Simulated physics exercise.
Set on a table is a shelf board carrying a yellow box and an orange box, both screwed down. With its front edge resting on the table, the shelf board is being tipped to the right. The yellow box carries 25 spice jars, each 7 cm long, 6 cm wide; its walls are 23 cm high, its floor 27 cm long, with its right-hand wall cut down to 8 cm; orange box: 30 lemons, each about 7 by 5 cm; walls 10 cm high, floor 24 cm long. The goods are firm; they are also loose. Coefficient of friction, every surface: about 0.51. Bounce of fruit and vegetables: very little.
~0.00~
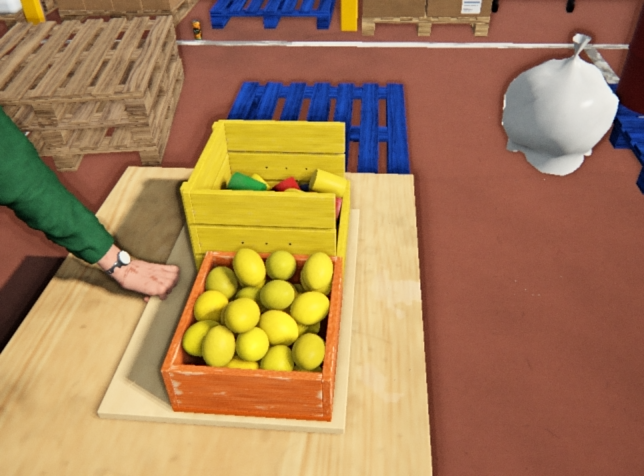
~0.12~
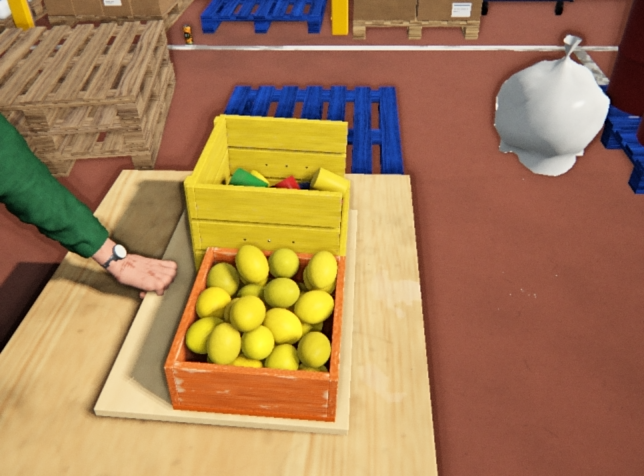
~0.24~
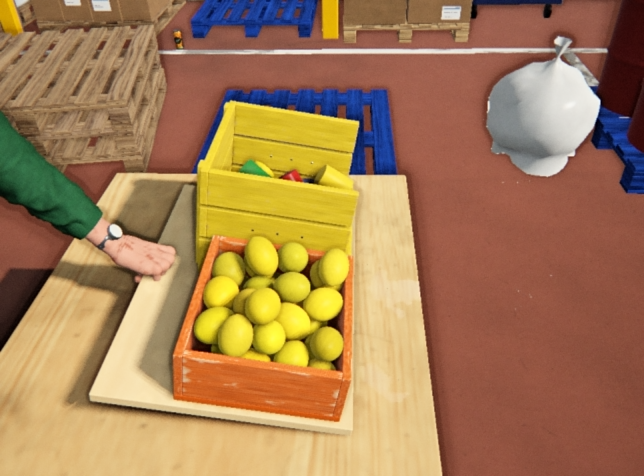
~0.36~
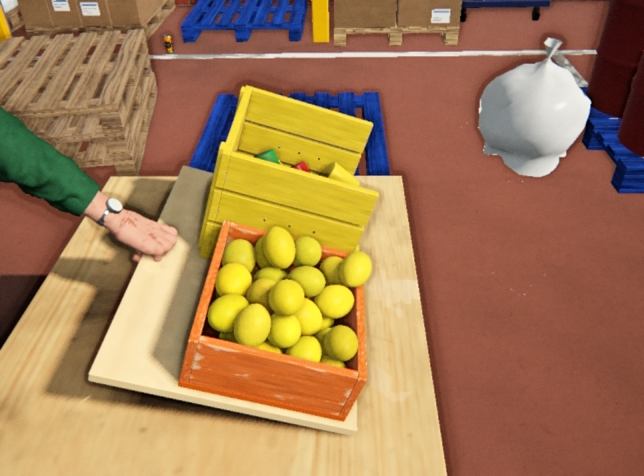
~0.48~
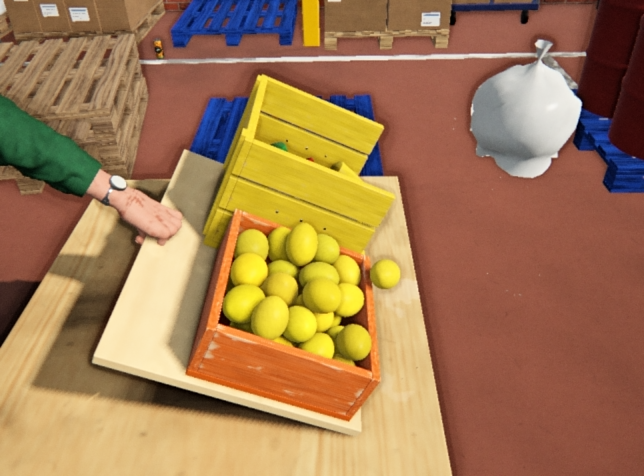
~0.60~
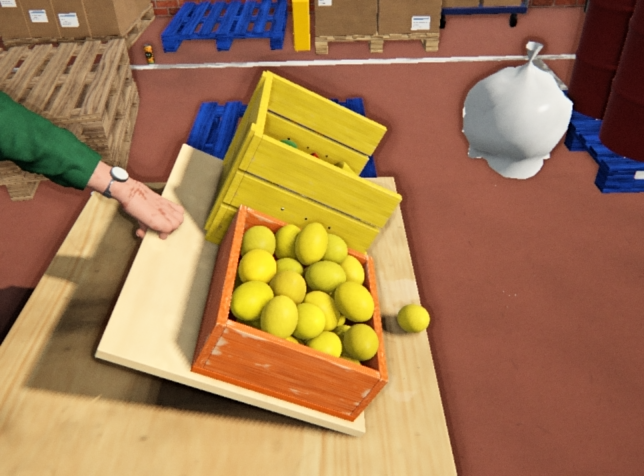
A hand tilting a board to the right with a yellow box and an orange box of lemons, one lemon dropping out.
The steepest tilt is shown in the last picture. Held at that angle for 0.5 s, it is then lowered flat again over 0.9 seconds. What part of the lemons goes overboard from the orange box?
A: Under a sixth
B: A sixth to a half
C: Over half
A.
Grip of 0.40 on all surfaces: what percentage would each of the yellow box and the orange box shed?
Then yellow box 0, orange box 0 per cent.
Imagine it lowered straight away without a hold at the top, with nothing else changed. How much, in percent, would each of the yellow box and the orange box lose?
Yellow box: 0%, orange box: 0%.
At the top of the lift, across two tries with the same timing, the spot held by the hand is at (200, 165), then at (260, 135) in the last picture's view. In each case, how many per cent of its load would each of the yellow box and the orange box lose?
Loss per try - yellow box 40 / 60 percent, orange box 20 / 30 percent.
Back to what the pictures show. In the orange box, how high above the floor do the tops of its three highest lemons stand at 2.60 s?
About 14 cm.
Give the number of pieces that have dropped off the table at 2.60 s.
About 3.
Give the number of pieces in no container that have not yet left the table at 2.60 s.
The number is some 0.
After 0.92 s, tilt 28°; the yellow box is down by 1 of 25 and the orange box is down by 2 of 30.
After 1.32 s, tilt 24°; the yellow box is down by 1 of 25 and the orange box is down by 2 of 30.
After 1.88 s, tilt 1°; the yellow box is down by 1 of 25 and the orange box is down by 2 of 30.
Final count (at 2.60 s), the yellow box is down by 1 of 25 and the orange box is down by 2 of 30. Asked share, 2 of 30, 7 per cent.
